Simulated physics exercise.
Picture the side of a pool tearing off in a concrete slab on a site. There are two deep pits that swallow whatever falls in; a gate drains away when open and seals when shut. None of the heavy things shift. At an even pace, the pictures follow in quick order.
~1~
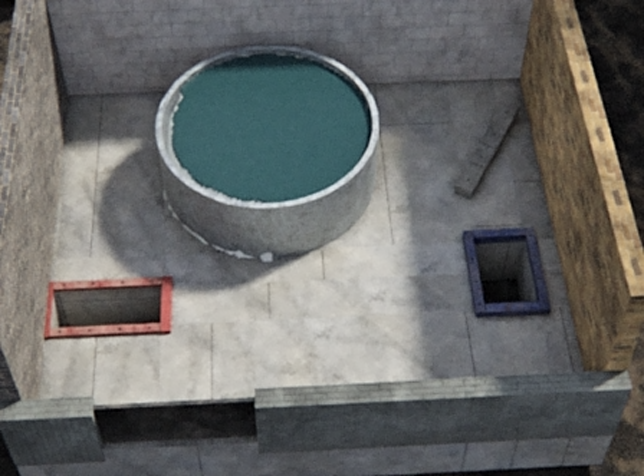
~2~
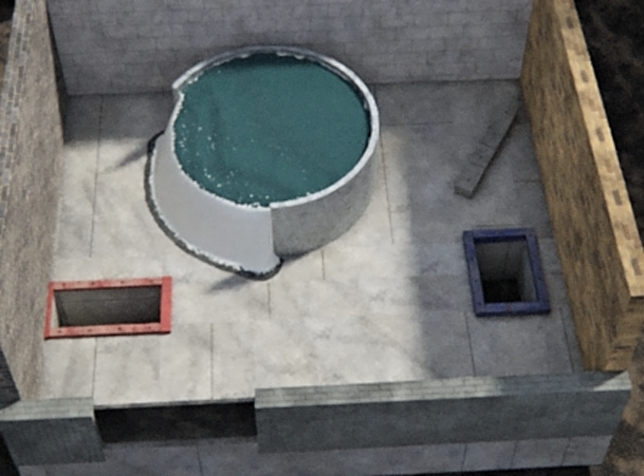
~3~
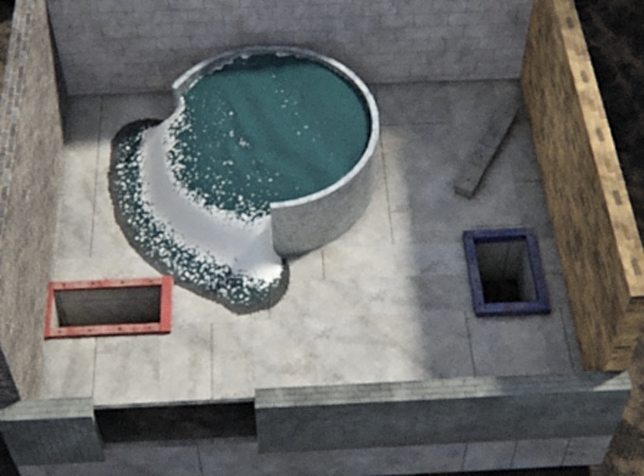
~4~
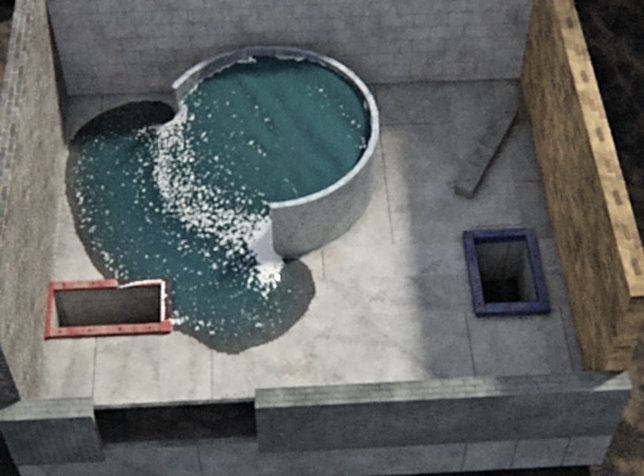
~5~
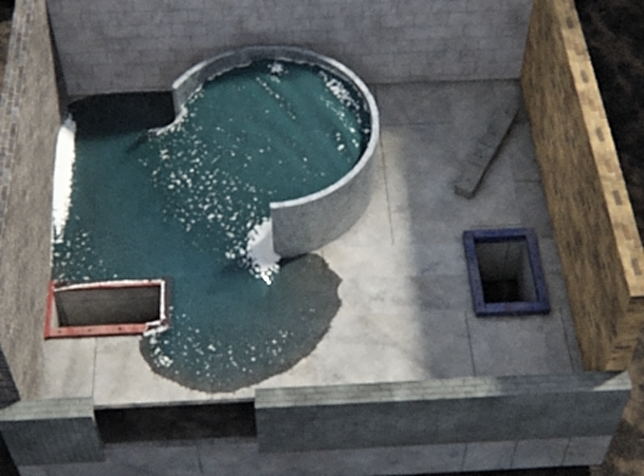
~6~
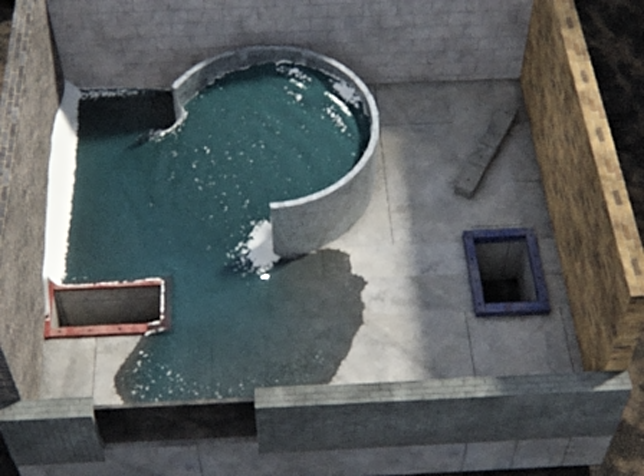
A round pool on a concrete slab lost its left front side, and foaming green water poured out, spreading to the left wall, around the red-framed opening and on toward the low front wall.
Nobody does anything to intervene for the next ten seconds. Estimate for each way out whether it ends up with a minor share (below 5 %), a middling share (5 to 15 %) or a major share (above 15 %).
One by one: The gate claims a light share - short of five per cent; the blue pit claims a light share - short of five per cent; the red pit claims a heavy share - exceeding fifteen per cent.
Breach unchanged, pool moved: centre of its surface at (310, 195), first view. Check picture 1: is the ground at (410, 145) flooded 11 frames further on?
Looking at that spot, it would be left untouched.
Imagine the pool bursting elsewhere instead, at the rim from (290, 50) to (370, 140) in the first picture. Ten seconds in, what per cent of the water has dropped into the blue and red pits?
The blue pit takes 20 per cent and the red pit 12 per cent.
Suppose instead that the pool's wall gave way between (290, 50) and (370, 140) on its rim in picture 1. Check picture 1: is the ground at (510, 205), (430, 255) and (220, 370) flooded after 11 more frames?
First point swamped, second point swamped, third point spared.
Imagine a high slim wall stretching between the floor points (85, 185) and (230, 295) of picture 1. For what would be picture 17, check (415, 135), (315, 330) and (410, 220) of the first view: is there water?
Going one after another, I'd say kept clear of the flood, then reached by the flood, then kept clear of the flood.
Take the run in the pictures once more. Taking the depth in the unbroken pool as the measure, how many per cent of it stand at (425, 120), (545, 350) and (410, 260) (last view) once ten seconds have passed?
I'd say close to 4, 16 and 8 percent.
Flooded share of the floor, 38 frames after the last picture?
I'd say close to 90 per cent.
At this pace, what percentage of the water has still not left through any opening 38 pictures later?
My estimate is some 52 percent.
A moment on, water covers 40 % of the floor; the gate 0 %, the blue pit 0 %, the red pit 10 %.
Next, water covers 50 % of the floor; the gate 0 %, the blue pit 0 %, the red pit 24 %.
Then, water covers 80 % of the floor; the gate 0 %, the blue pit 0 %, the red pit 38 %.
Later, water covers 90 % of the floor; the gate 0 %, the blue pit 0 %, the red pit 48 %.
In the end, water covers 95 % of the floor; the gate 0 %, the blue pit 0 %, the red pit 52 %.
